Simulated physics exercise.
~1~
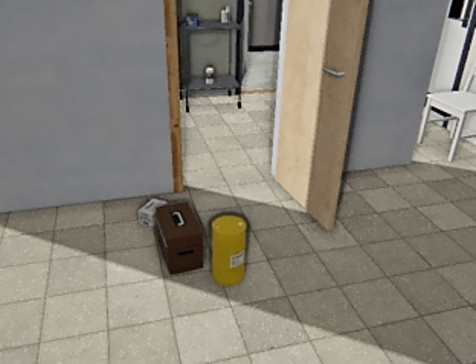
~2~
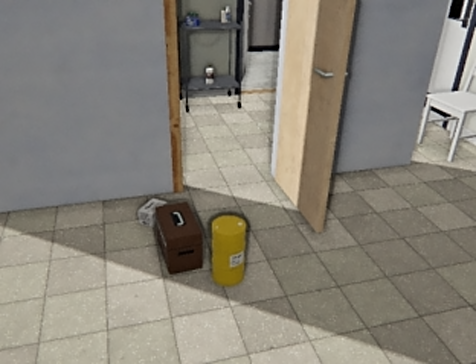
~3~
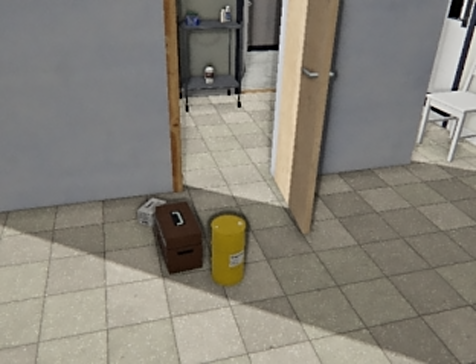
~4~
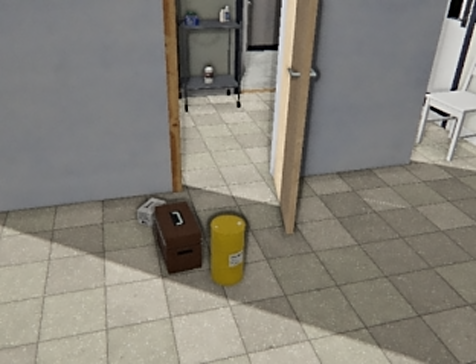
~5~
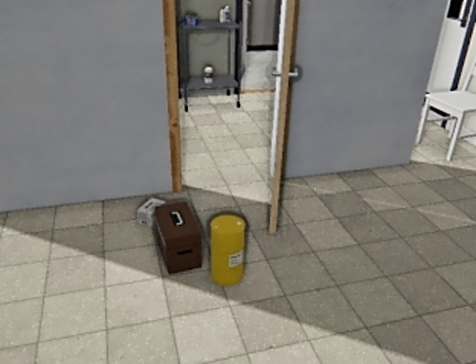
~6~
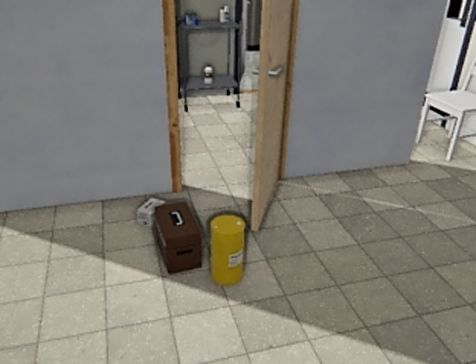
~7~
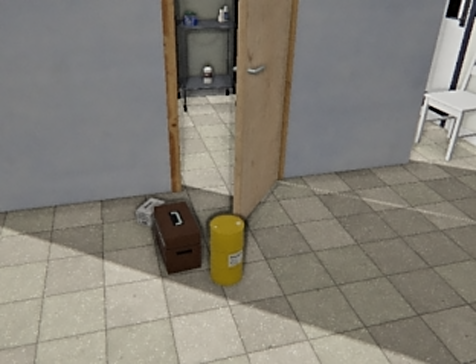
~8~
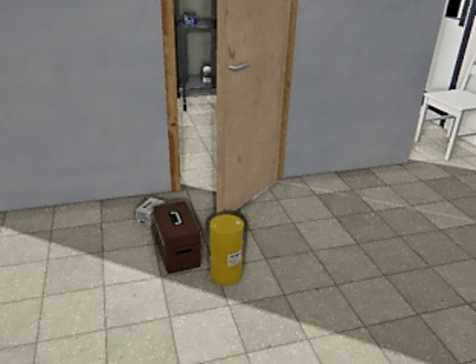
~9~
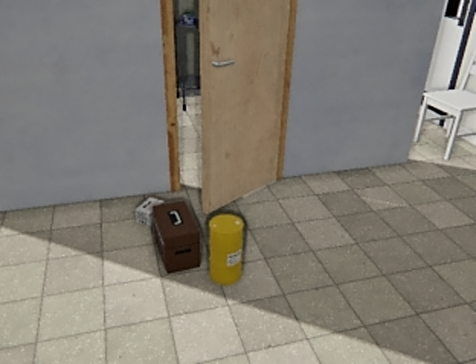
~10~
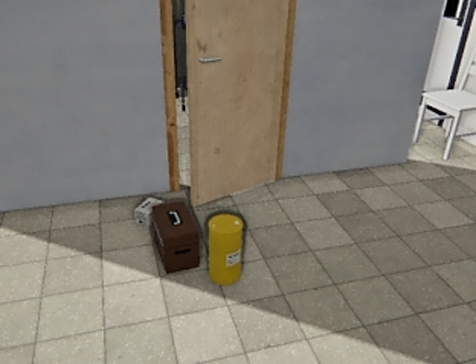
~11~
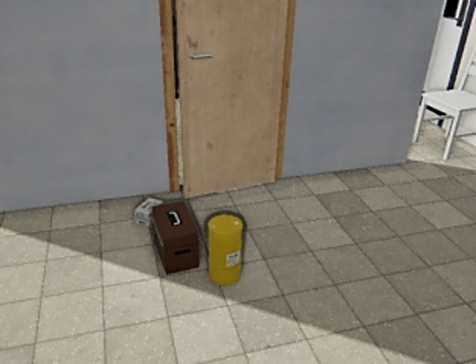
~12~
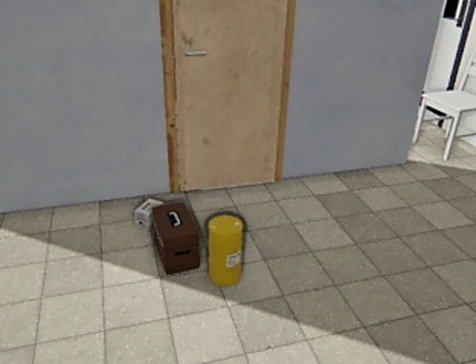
In a gray-walled room, a wooden door swings shut behind a toolbox and yellow canister.
